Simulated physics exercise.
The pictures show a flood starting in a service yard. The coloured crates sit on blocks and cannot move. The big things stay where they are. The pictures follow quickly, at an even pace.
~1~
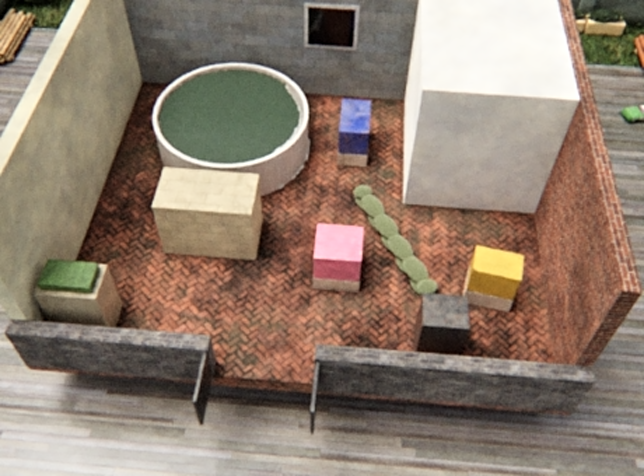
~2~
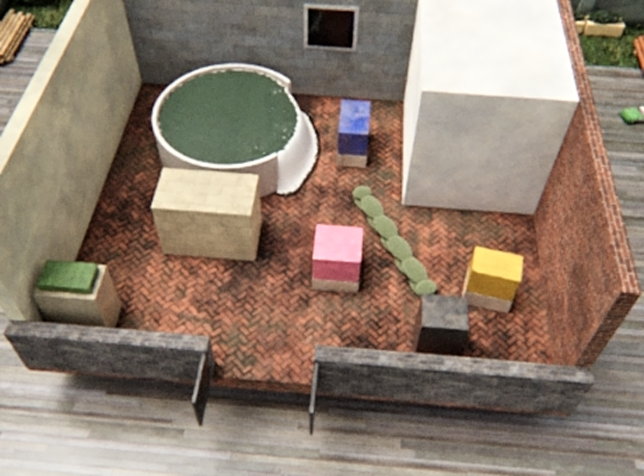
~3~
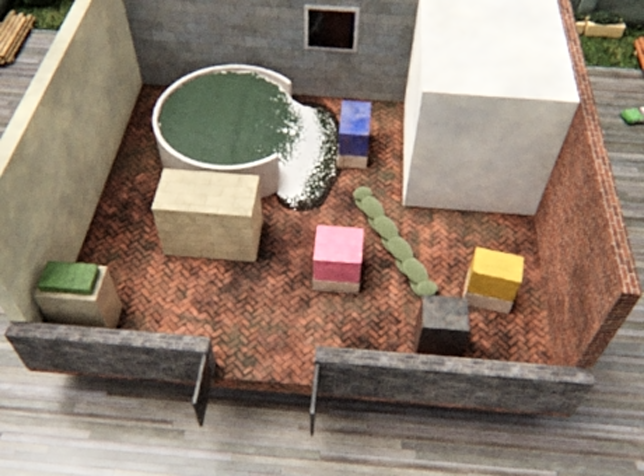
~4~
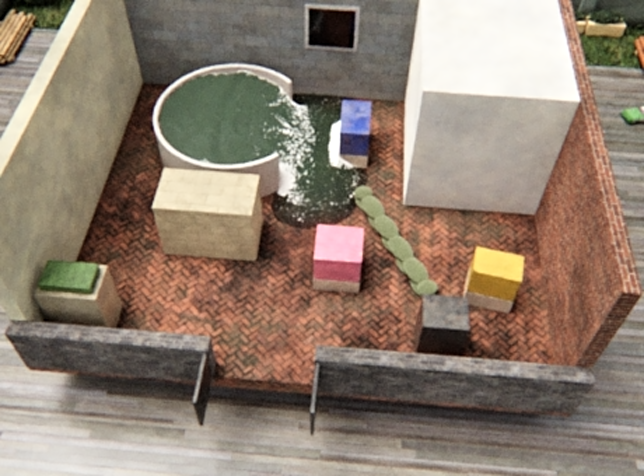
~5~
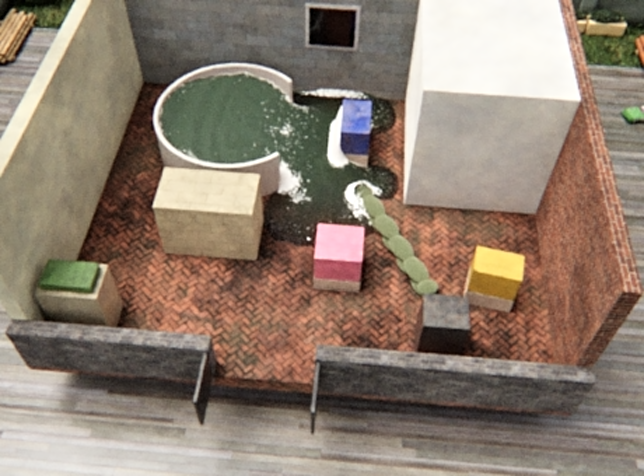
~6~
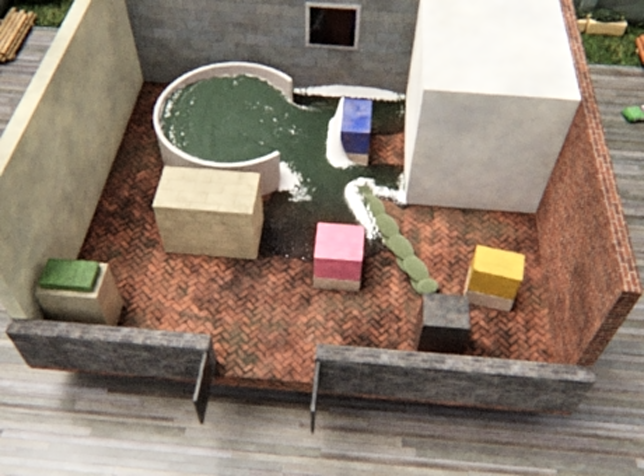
A round pool of dark green water opened on its right side, and the water poured out in white foam, spread around the blue block, and reached the back wall and the row of green bushes.
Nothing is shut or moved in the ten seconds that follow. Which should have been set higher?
The pink crate gets wet; the blue crate gets wet; the yellow crate stays dry.
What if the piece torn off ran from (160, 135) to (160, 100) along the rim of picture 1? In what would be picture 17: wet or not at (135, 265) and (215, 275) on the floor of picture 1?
In turn: Awash, clear.
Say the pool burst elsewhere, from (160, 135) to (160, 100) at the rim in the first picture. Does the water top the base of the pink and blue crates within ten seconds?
Then: Pink crate keeps dry; blue crate remains dry.
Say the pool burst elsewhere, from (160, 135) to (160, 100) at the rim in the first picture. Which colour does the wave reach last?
It is the crate marked yellow.
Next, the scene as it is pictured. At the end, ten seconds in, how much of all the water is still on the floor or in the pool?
Close to 86 %.
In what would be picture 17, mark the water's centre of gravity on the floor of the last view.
Close to (308, 164).
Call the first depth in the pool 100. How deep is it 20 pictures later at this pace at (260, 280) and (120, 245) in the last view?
In turn 10 and 0 in a hundred.
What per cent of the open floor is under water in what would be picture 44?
About 95 per cent.
A moment on, water covers 30 % of the floor; the pink crate water round its plinth, the blue crate water round its plinth, the yellow crate not reached.
Next, water covers 45 % of the floor; the pink crate water round its plinth, the blue crate water round its plinth, the yellow crate water round its plinth.
Then, water covers 75 % of the floor; the pink crate water round its plinth, the blue crate water round its plinth, the yellow crate water round its plinth.
Later, water covers 95 % of the floor; the pink crate water round its plinth, the blue crate water round its plinth, the yellow crate water round its plinth.
In the end, water covers 100 % of the floor; the pink crate was topped, the blue crate was topped, the yellow crate stayed above the water.
